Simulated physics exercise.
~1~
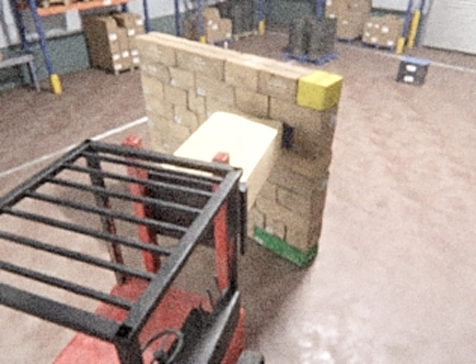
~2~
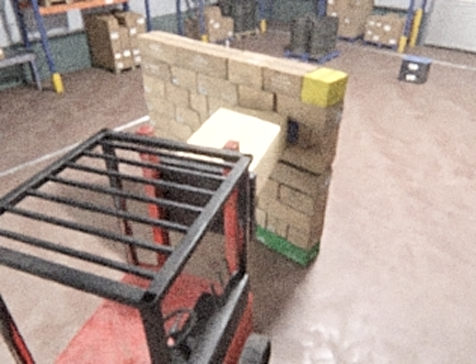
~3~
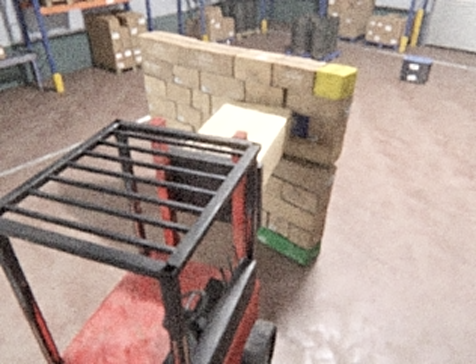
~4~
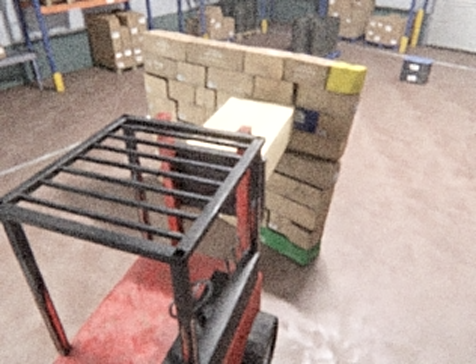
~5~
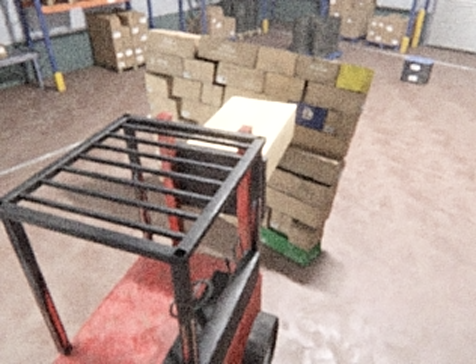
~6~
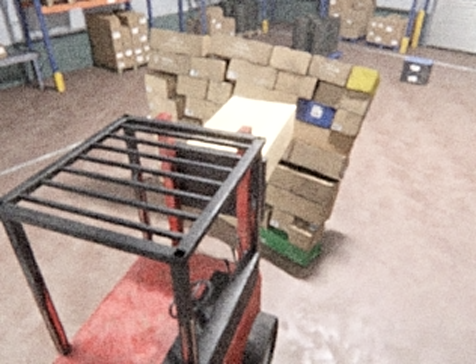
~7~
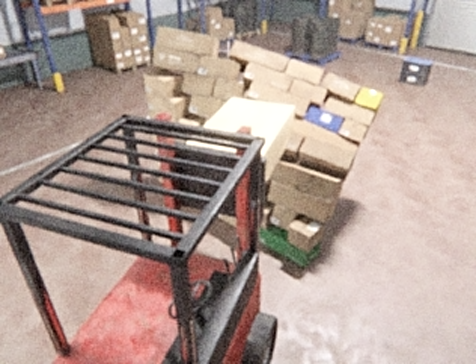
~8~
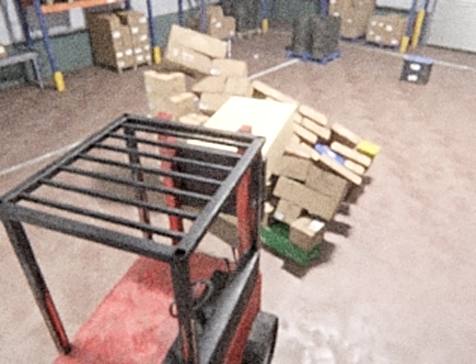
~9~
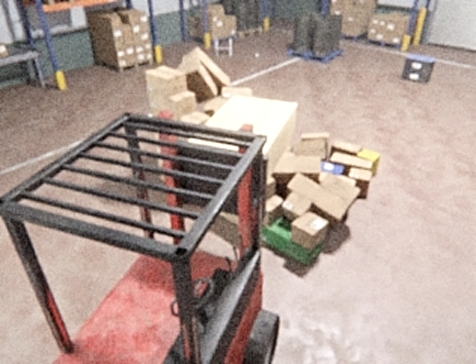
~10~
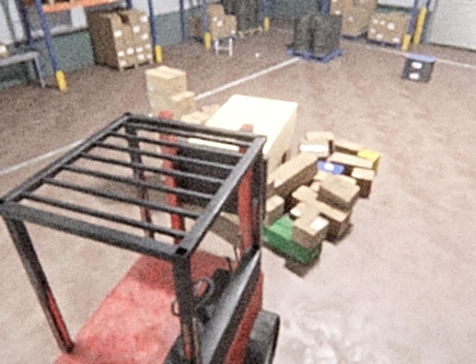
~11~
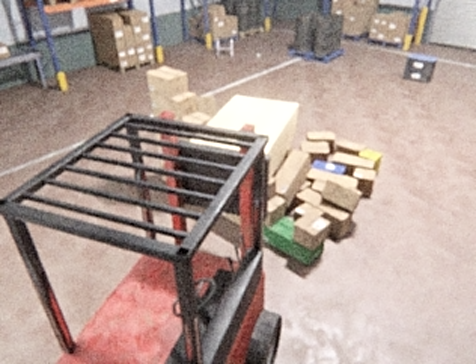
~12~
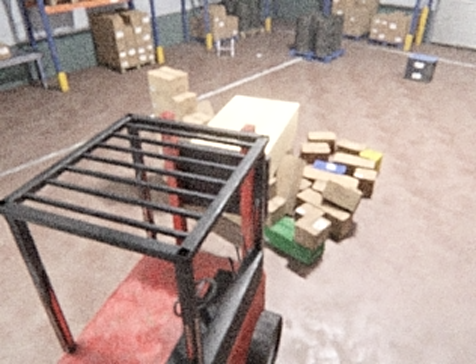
A red forklift pushes its load into a carton wall, which topples into a heap.
